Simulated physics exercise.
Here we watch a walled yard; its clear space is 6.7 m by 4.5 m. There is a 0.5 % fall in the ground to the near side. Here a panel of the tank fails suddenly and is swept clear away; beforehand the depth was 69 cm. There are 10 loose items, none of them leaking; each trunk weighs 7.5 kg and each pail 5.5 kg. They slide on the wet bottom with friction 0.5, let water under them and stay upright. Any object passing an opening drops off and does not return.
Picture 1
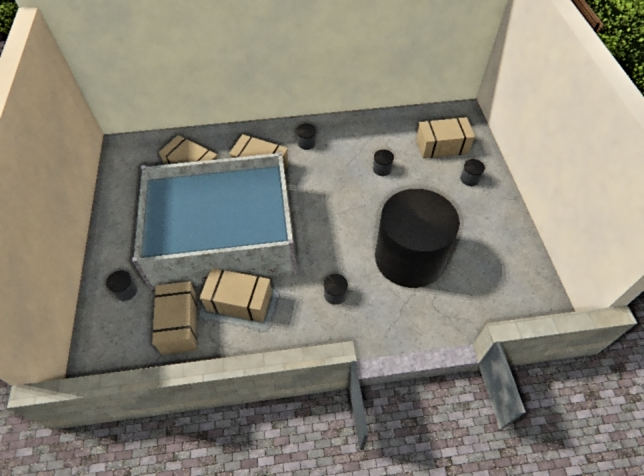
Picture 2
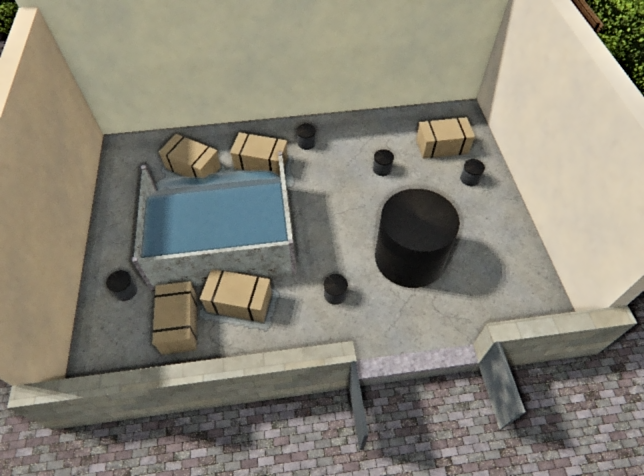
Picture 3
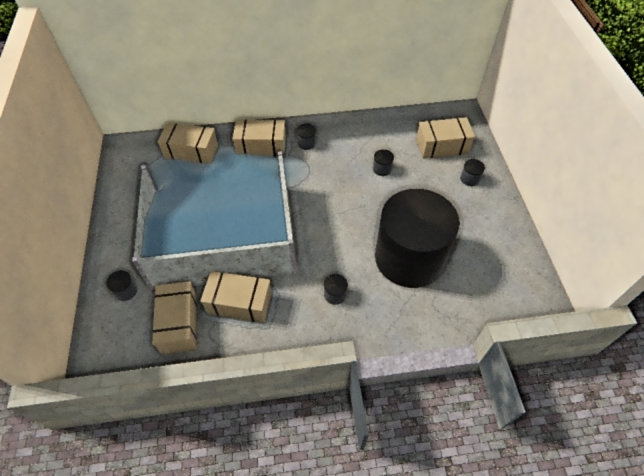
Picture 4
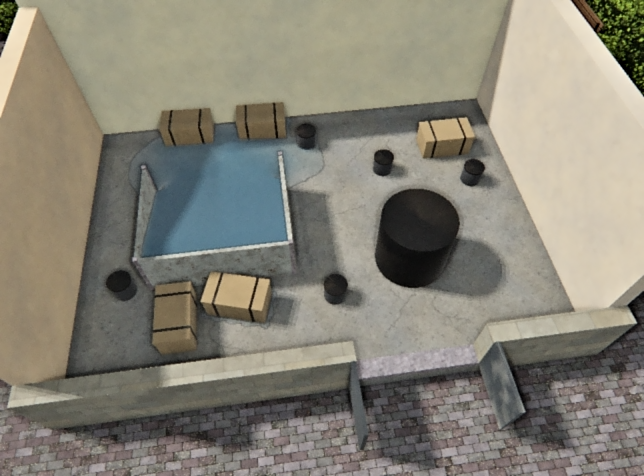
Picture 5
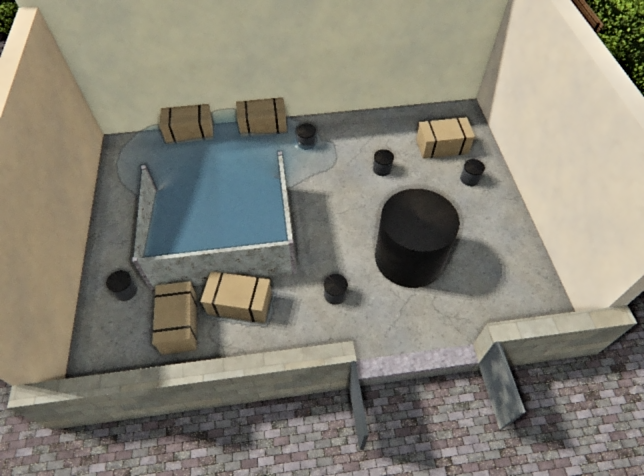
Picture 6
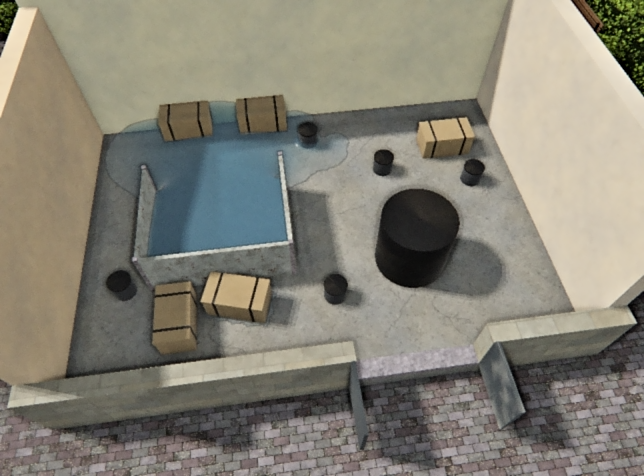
A walled yard with a pale grey stone floor, cream walls and a gap in its low front wall is seen from a high, fixed viewpoint. A tank of blue water stands left of centre, with tan, dark-strapped boxes behind and before it, another at the back right, small black drums scattered around, and a large black cylinder to the right. The tank's back panel disappears and water spreads rearward and sideways, pushing the two boxes behind it to the back wall.
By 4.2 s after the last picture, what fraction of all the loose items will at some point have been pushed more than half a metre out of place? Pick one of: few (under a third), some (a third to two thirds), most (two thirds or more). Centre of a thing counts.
Most.
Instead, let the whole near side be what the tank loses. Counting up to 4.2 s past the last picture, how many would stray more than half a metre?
Count: 5.
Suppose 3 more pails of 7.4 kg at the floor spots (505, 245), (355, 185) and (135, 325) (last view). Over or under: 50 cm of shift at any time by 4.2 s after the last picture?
First goes beyond, second stays inside, third goes beyond.
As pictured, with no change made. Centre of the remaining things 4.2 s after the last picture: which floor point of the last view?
The centre is close to (359, 294).
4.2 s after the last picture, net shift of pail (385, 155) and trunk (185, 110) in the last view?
Net shifts, in order: 200 cm and 300 cm.
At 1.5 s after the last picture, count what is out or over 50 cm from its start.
Count: 3.
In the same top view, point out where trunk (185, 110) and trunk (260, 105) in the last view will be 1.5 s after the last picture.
About (111, 120) for the first and (371, 104) for the second.
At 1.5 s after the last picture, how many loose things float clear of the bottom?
It comes to 2.
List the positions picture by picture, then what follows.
The first picture shows a trunk at (259, 151), on the bottom; a trunk at (188, 153), on the bottom; water covers 2.8 m2; 0 of 10 have shifted.
The second picture shows a trunk at (259, 146), on the bottom, 9 cm from its start; a trunk at (188, 151) rests on the ground, 5 cm from its start; 3.7 m2 under water; 1 of 10 have shifted.
The third picture shows a trunk at (259, 129), on the bottom, 45 cm from its start; a trunk at (186, 135) rests on the ground, 38 cm from its start; water covers 5.1 m2; 2 of 10 have shifted.
The fourth picture shows a trunk at (260, 113), on the bottom, 84 cm from its start; a trunk at (185, 119) rests on the ground, 76 cm from its start; 6.7 m2 under water; 2 of 10 have shifted.
The fifth picture shows a trunk at (261, 108) rests on the ground, 93 cm from its start; a trunk at (185, 115), afloat, 83 cm from its start; 7.9 m2 under water; 2 of 10 have shifted.
The sixth picture shows a trunk at (261, 106), afloat, 93 cm from its start; a trunk at (184, 112) floats, 83 cm from its start; water covers 8.4 m2; 2 of 10 have shifted.
Then, 0.4 s after the last picture 2 of 10 are over 50 cm from their spots; 2 afloat.
Then, 1.5 s after the last picture 3 of 10 are over 50 cm from their spots; 2 afloat.
Then, 2.8 s after the last picture 7 of 10 are over 50 cm from their spots; 5 afloat.
Then, 4.2 s after the last picture 7 of 10 are over 50 cm from their spots, and 7 have been at some point; 6 afloat.
